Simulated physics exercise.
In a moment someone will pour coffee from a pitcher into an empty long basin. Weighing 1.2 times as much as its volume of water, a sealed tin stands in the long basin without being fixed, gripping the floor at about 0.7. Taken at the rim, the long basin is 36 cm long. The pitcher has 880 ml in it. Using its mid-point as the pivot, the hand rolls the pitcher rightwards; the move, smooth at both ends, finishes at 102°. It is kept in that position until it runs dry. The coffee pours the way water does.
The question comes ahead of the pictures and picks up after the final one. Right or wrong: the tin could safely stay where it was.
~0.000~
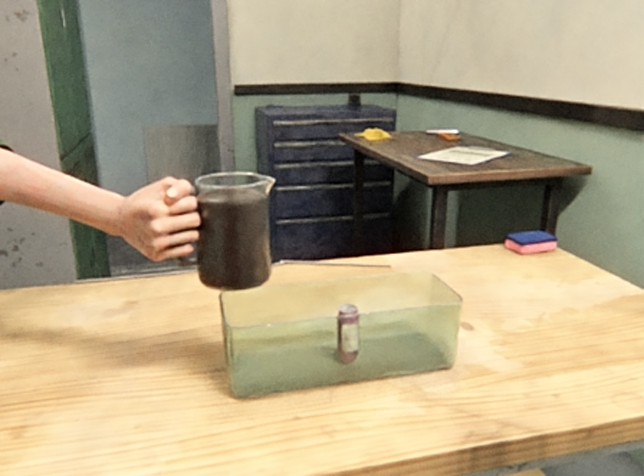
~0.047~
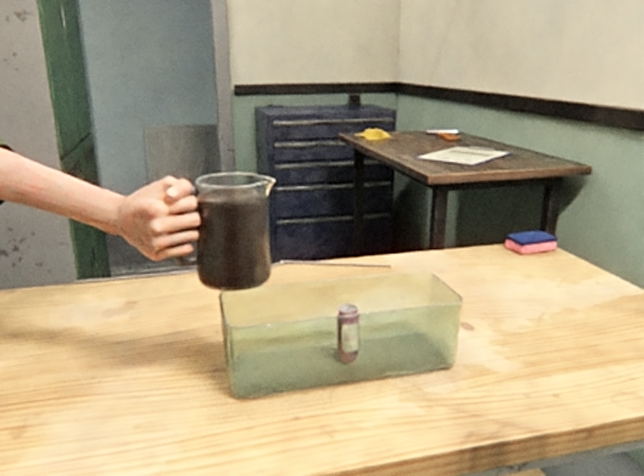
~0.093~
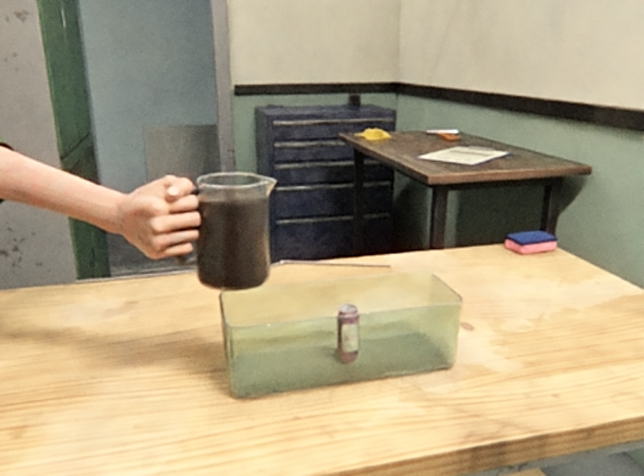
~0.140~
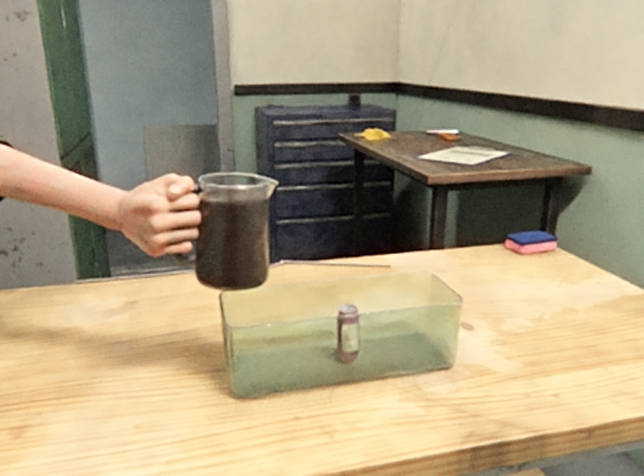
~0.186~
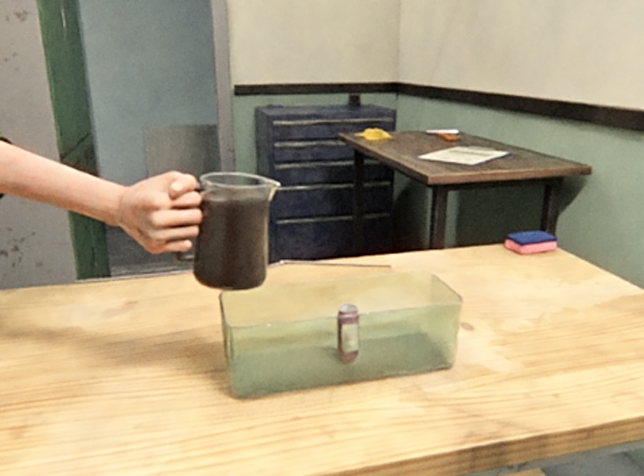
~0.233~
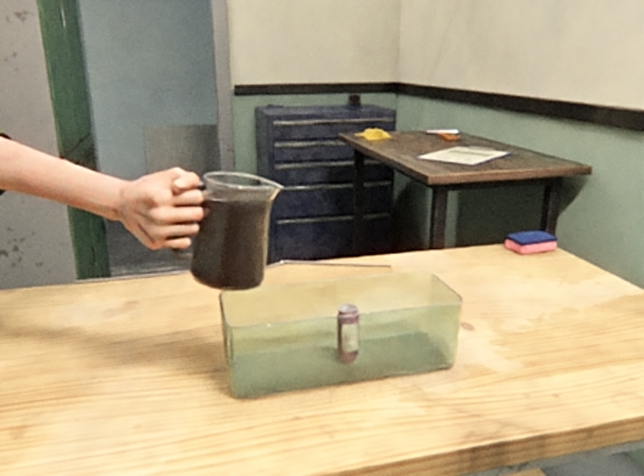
Wrong, it goes over.
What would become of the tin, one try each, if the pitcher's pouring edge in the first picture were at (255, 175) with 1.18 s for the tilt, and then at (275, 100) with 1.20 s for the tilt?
First it stays on its base; then it stays on its base.
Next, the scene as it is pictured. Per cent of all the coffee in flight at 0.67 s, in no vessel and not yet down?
Around 8 in a hundred.
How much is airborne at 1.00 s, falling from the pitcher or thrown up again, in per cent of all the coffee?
Some 16 per cent.
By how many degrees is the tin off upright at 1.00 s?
I'd put it at close to 5 degrees off upright.
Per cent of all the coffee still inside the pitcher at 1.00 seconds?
Share remaining: Approx. 50 %.
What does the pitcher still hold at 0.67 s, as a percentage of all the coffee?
Remaining: Near 92 % of the total.
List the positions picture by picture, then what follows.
In the first picture, tilt 0°; pouring edge (275, 179); surface from (198, 196) to (264, 193); the long basin's rim runs from (222, 310) to (446, 286); the tin's top is at (348, 310).
In the second picture, tilt 0°; pouring edge (275, 179); surface from (198, 196) to (264, 193).
In the third picture, tilt 2°; pouring edge (276, 180); surface from (198, 196) to (265, 193).
In the fourth picture, tilt 3°; pouring edge (278, 181); surface from (200, 197) to (266, 193).
In the fifth picture, tilt 6°; pouring edge (280, 183); surface from (201, 197) to (268, 193).
In the sixth picture, tilt 9°; pouring edge (282, 186); surface from (202, 200) to (271, 193).
By 0.67 s the tilt is 61° and 91 per cent is still to pour; the tin stands where it began.
By 1.00 s the tilt is 95° and 51 per cent is still to pour; the tin stands where it began.
By 1.33 s the tilt is 102° and 12 per cent is still to pour; the tin lies on its side.
By 1.70 s the tilt is 102° and 2 per cent is still to pour; the tin lies on its side.
At rest the tin lies on its side.
